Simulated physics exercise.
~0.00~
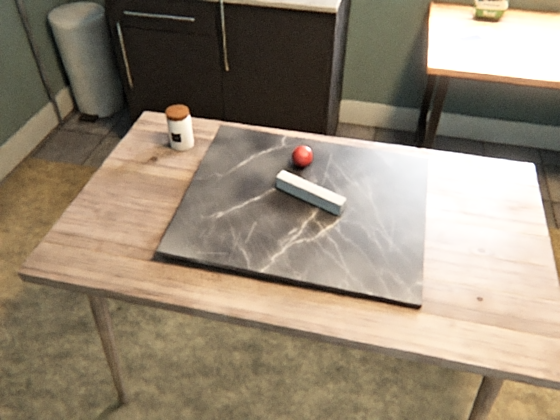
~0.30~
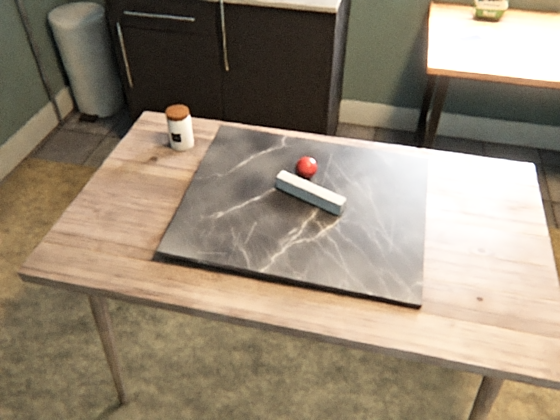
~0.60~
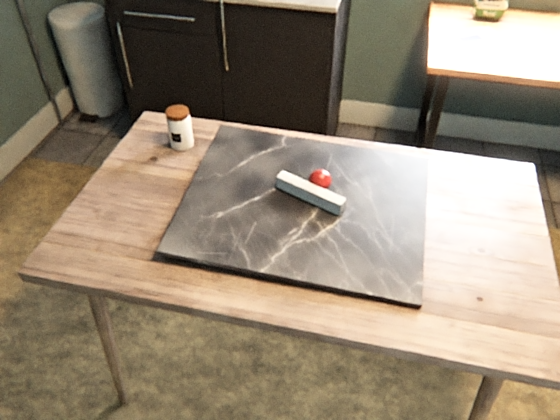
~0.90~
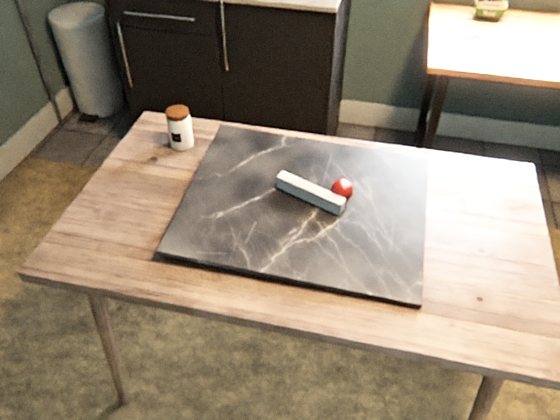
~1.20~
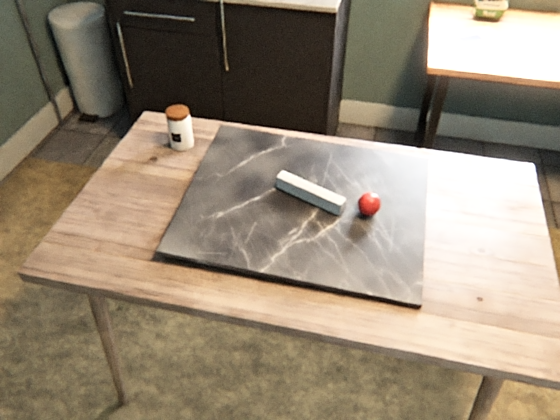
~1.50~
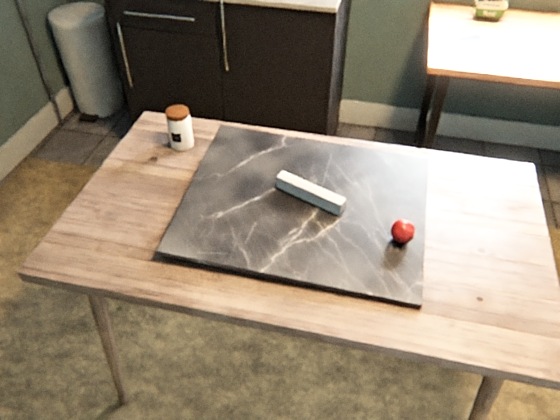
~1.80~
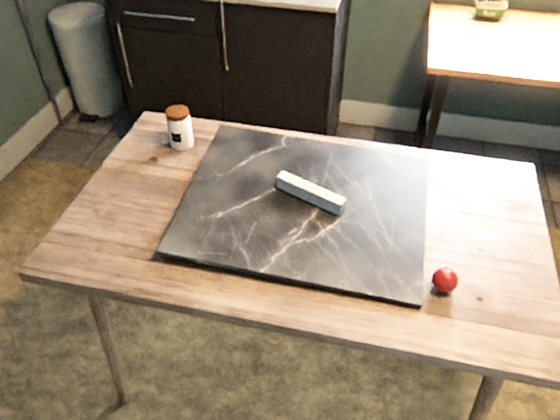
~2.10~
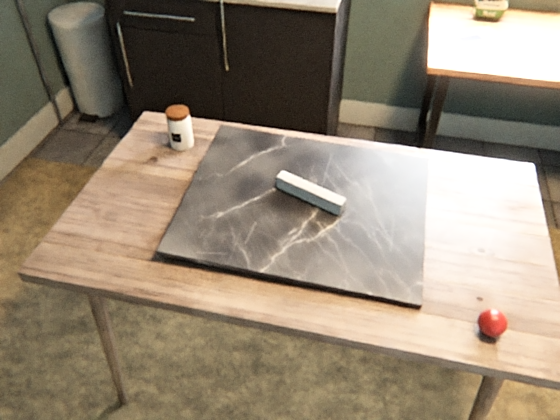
On a wooden table in a room with dark cabinets, a red apple moved down a tilted dark marbled board, passed along a fixed pale block, and went off the right edge onto the tabletop, ending near the table's front, while a white jar stayed put.
